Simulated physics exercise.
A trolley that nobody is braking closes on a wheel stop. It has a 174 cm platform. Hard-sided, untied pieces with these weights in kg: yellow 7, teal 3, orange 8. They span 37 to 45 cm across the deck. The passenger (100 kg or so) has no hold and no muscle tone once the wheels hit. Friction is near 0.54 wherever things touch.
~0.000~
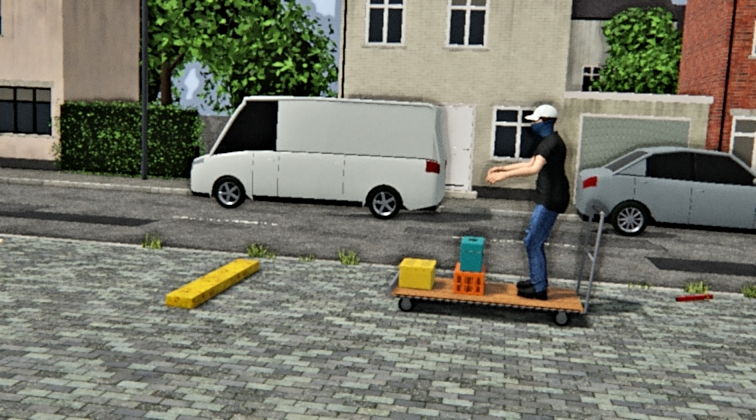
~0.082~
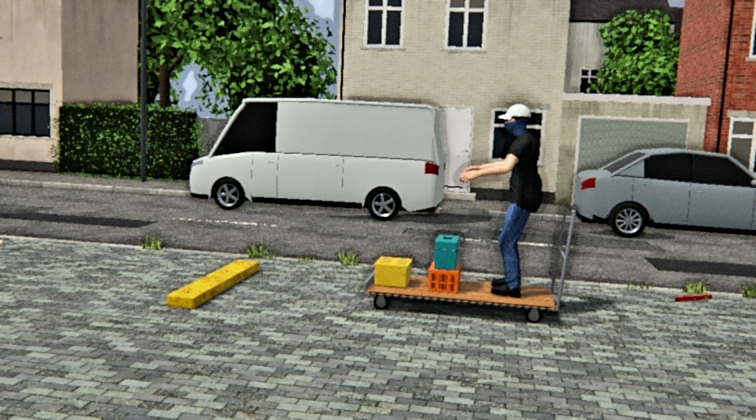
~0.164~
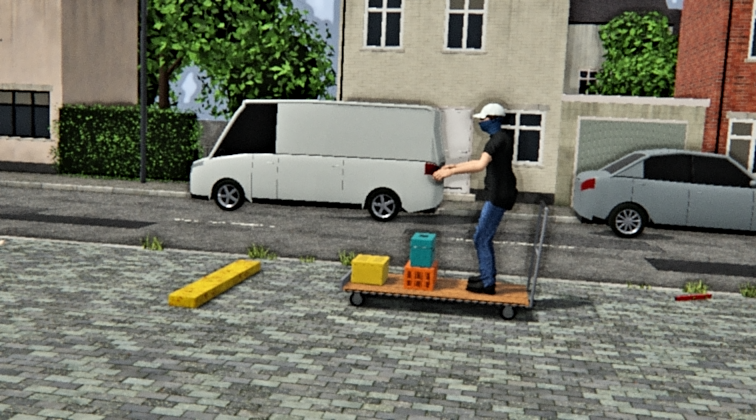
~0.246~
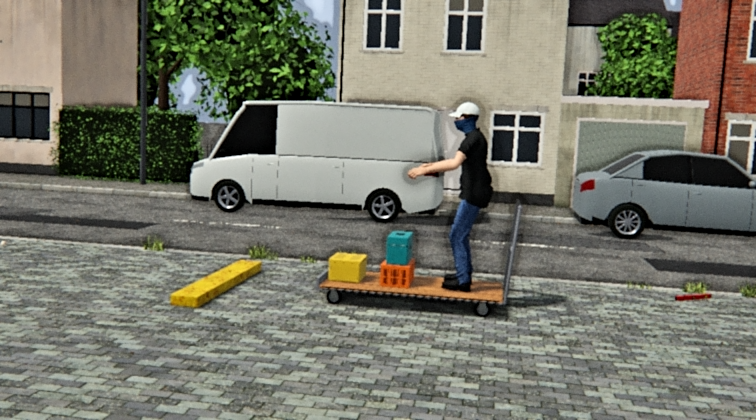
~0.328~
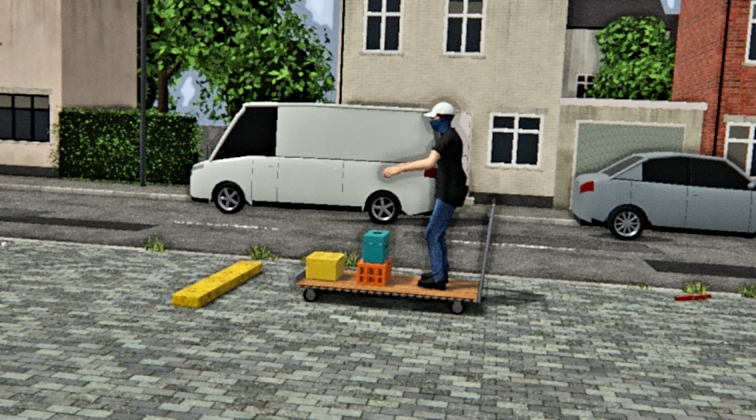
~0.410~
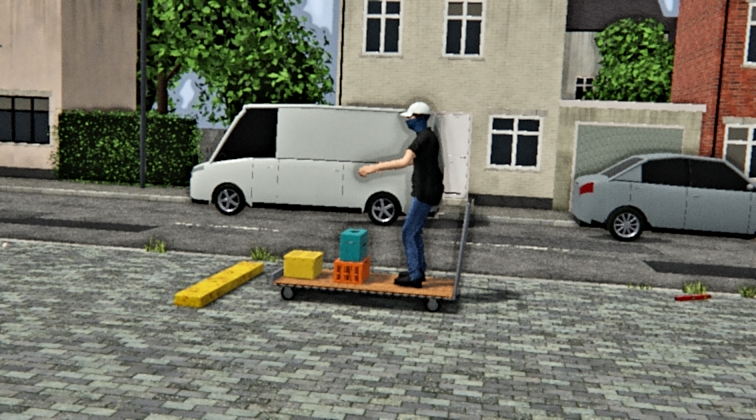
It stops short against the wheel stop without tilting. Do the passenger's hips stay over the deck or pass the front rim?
The passenger's hips go over the front rim.
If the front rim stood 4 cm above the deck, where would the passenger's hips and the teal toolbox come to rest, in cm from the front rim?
Then hips 90 past, teal 40 past.
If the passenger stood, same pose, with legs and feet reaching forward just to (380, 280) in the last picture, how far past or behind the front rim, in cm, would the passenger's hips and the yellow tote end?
In that case hips 80 past, yellow 20 behind.
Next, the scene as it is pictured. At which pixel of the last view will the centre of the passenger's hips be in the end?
Near (162, 249).
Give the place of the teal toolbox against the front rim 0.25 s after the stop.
About 30 cm behind the rim.
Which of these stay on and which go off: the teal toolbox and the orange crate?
Teal off, orange on.
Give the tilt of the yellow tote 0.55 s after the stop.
Roughly 0° from upright.
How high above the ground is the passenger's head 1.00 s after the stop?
Roughly 10 cm above it.
Impact comes at 0.61 s.
After 0.86 s the passenger's hips are 72 cm behind the rim, near (297, 209) in the last picture's view.
After 1.16 s the passenger's hips are 21 cm behind the rim, near (249, 225) in the last picture's view.
After 1.61 s the passenger's hips are 51 cm past the rim, near (186, 244) in the last picture's view.
When all is still (4.1 s), past the rim, teal toolbox and the passenger's hips; behind it, yellow tote and orange crate.
